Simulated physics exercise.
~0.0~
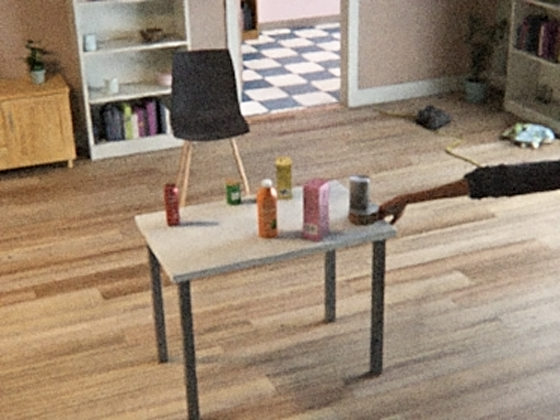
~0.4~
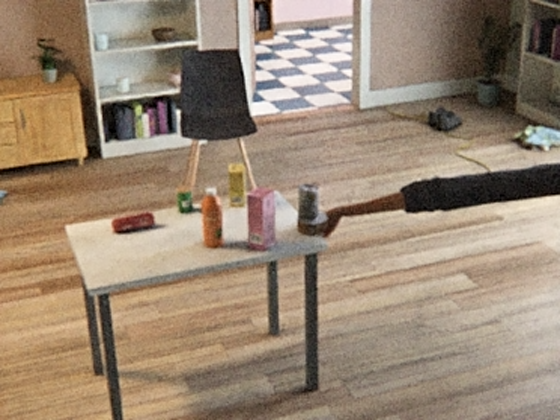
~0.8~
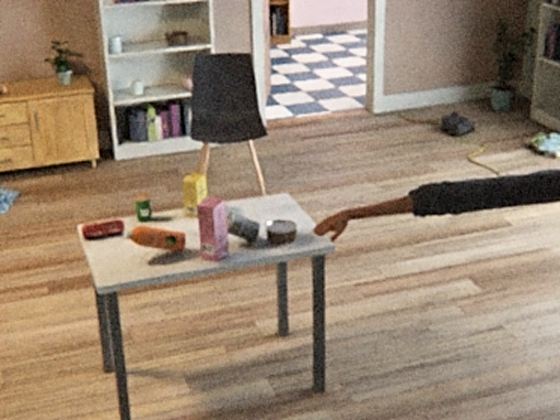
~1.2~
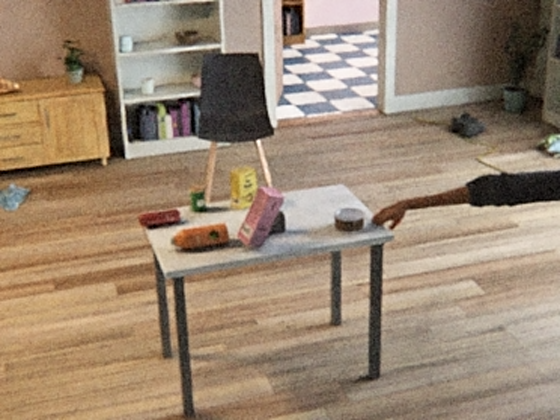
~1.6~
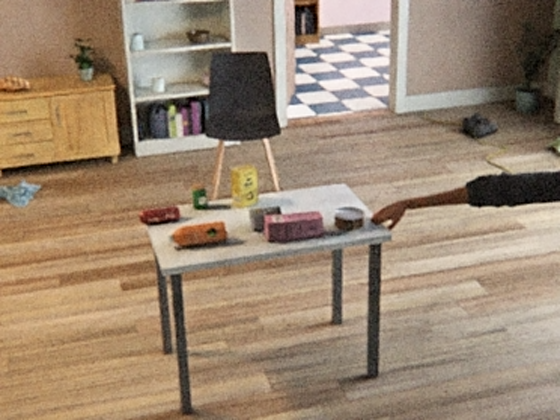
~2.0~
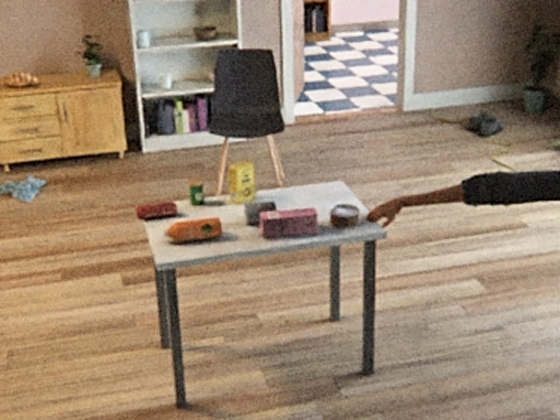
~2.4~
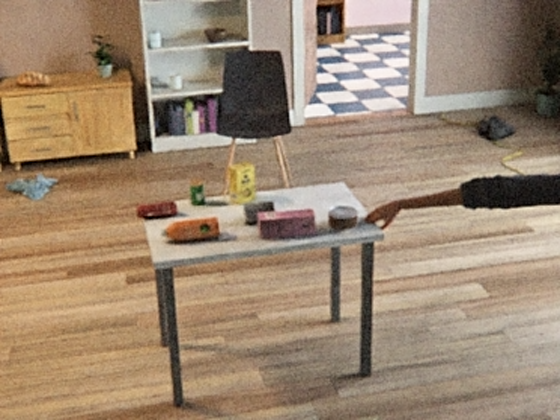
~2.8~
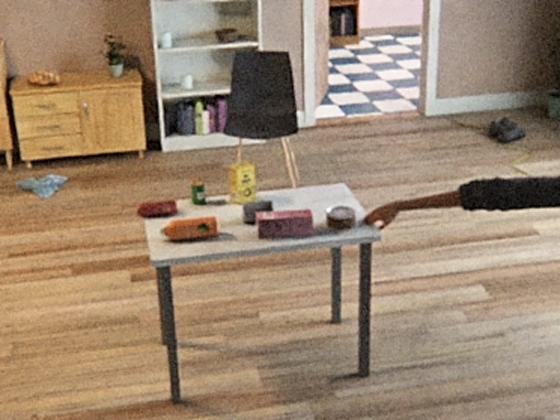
To begin with, a hand grips the right edge of a small table holding upright cans, cartons, a bottle and a low tub, with a dark chair behind. The arm pushes the table to the left, and the red can topples onto its side. Next the orange bottle and the grey tin fall over while the pink carton stays up. The hand then pulls the table back to the right, and the pink carton tips and drops flat. Finally the table rests still, with the green jar, yellow carton and brown tub upright among the four fallen items.
